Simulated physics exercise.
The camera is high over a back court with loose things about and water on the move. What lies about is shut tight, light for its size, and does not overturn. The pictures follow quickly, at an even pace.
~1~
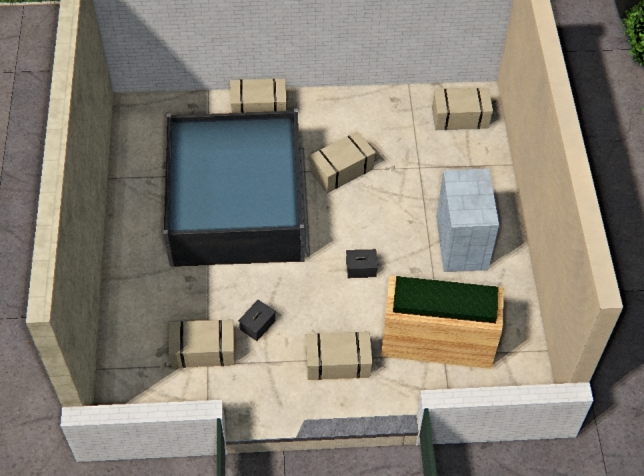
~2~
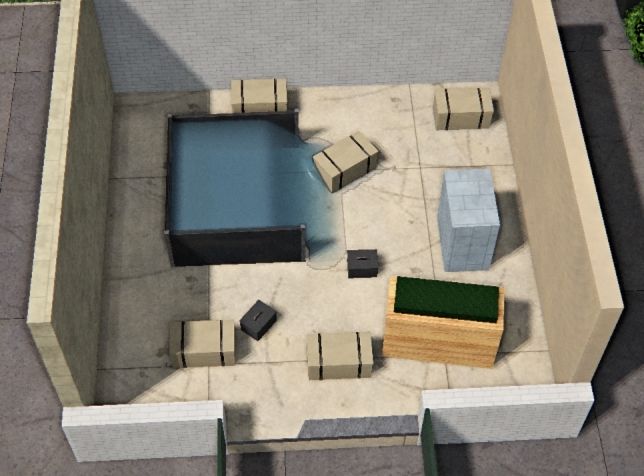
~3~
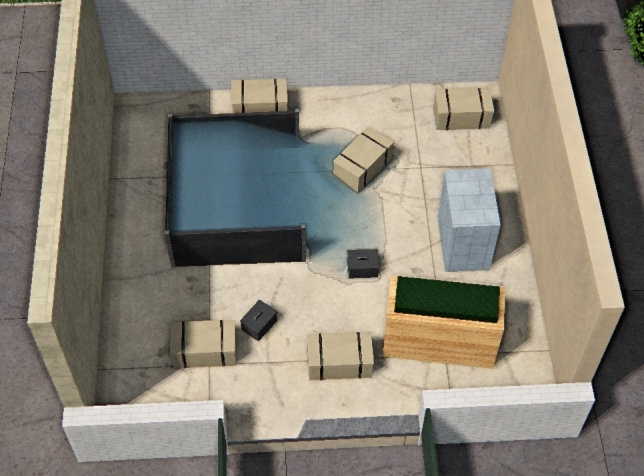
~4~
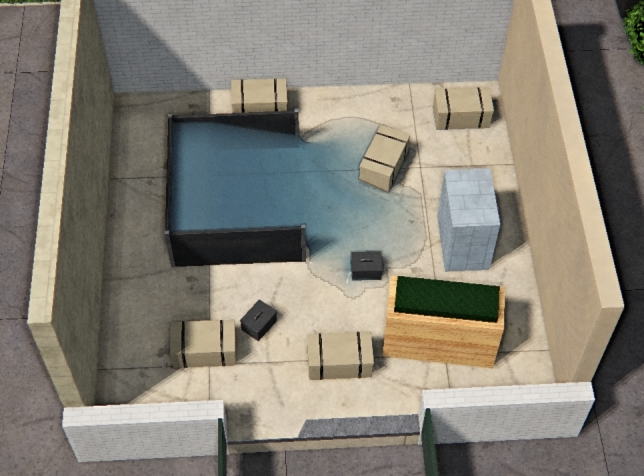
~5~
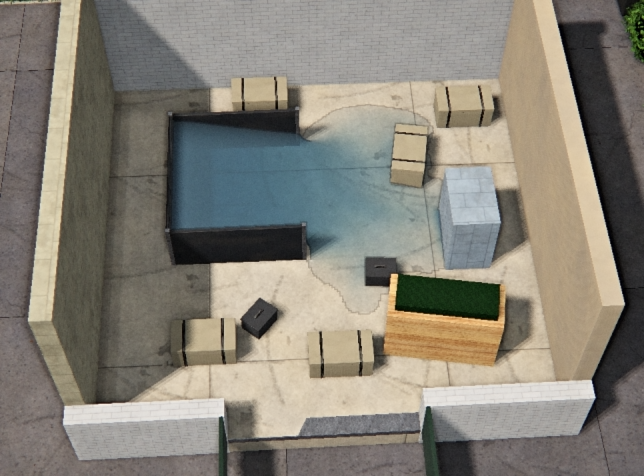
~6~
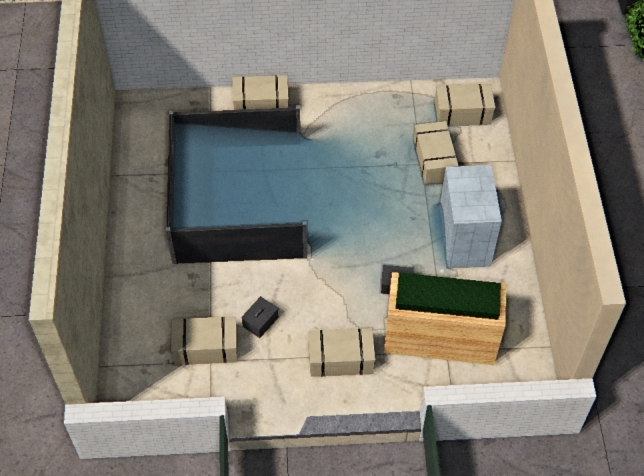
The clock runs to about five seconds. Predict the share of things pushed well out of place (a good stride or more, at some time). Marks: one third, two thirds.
Share: Two thirds or above.
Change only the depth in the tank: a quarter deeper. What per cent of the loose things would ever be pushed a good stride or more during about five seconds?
About 90 per cent.
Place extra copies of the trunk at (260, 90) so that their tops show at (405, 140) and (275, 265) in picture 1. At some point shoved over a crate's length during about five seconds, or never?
In turn: That far or more, under that.
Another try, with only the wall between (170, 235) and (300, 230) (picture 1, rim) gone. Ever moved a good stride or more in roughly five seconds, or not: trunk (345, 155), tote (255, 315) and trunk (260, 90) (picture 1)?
As listed: Less than that, pushed that far, not that far.
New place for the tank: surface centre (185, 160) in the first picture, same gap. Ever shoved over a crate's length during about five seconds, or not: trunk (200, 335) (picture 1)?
My call: Under that.
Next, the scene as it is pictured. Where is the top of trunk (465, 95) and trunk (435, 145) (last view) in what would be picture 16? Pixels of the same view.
Close to (468, 58) and (493, 88).
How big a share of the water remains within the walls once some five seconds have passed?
Roughly 98 per cent.
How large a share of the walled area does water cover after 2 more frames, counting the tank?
Close to 45 %.
A moment on, 2 of 7 are well off their spots; 0 afloat.
Next, 2 of 7 are well off their spots; 3 afloat.
Later, 3 of 7 are well off their spots; 3 afloat.
In the end, 5 of 7 are well off their spots, and 5 have been at some point; 5 afloat.
